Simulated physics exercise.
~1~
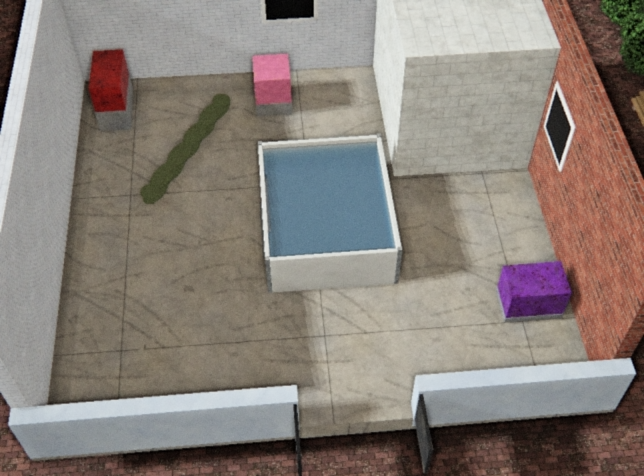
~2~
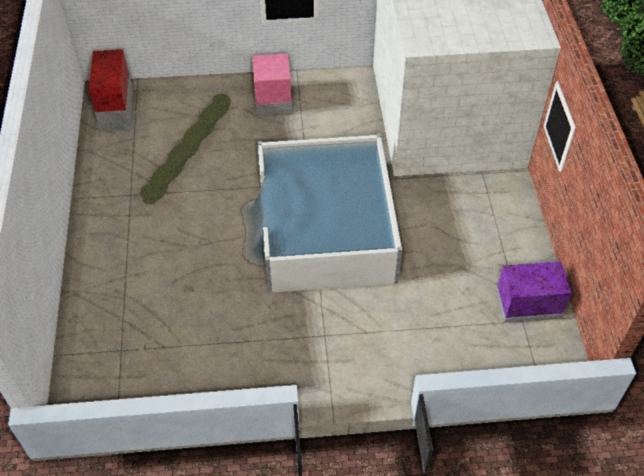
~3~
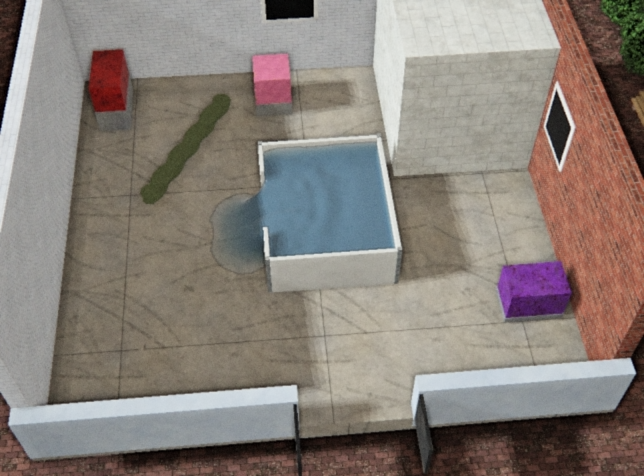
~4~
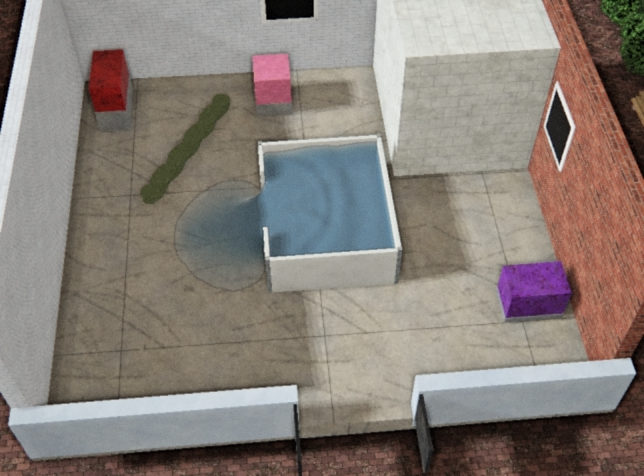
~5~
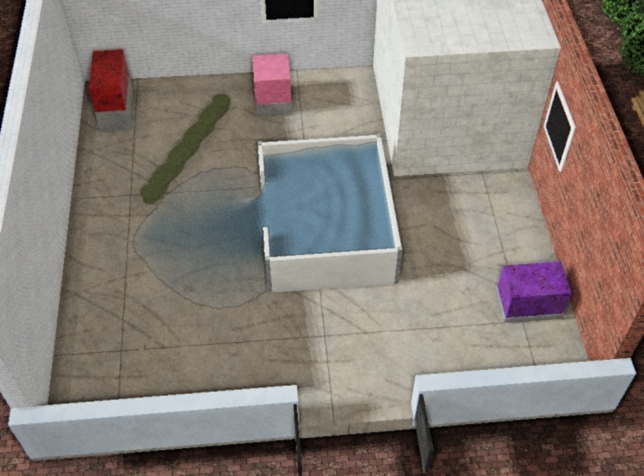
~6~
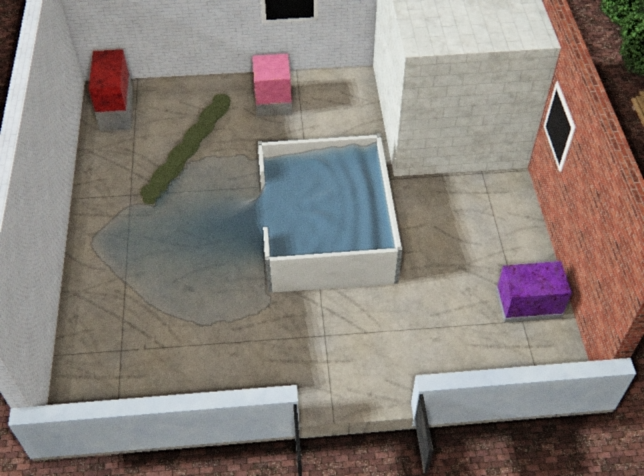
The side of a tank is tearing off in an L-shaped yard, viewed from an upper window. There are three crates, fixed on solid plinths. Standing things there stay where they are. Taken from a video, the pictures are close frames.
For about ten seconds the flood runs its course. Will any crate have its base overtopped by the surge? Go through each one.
Each in turn: The purple crate is overtopped, the red crate is spared, the pink crate is spared.
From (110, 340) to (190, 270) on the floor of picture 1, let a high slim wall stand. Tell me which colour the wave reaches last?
The one in purple.
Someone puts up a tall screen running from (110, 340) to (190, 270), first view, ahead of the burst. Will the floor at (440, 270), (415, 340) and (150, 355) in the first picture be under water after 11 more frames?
First unwetted, then unwetted, then inundated.
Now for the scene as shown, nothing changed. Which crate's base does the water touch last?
It's the purple crate.
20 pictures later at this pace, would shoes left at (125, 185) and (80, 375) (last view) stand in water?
Swamped, then swamped.
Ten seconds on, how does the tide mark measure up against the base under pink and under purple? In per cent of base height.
40 %, then 140 %.
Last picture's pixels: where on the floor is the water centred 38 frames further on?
About (245, 245).
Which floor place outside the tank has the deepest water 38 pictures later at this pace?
Approximate pixel: (46, 431).
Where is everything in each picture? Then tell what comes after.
The first frame shows still water in the water tank at (326, 197).
In the second frame, the front is at (252, 203), out from the gap at (267, 220).
In the third frame, water pours out at (268, 222) and has run to (224, 205).
In the fourth frame, water pours out at (268, 223) and has run to (180, 248).
In the fifth frame, water pours out at (268, 222) and has run to (138, 245).
In the sixth frame, the front is at (98, 239), out from the gap at (268, 222).
A moment on, water covers 25 % of the floor; the purple crate not reached, the red crate not reached, the pink crate not reached.
Next, water covers 35 % of the floor; the purple crate not reached, the red crate water round its plinth, the pink crate water round its plinth.
Then, water covers 50 % of the floor; the purple crate not reached, the red crate water round its plinth, the pink crate water round its plinth.
Later, water covers 85 % of the floor; the purple crate water round its plinth, the red crate water round its plinth, the pink crate water round its plinth.
In the end, water covers 95 % of the floor; the purple crate was topped, the red crate stayed above the water, the pink crate stayed above the water.
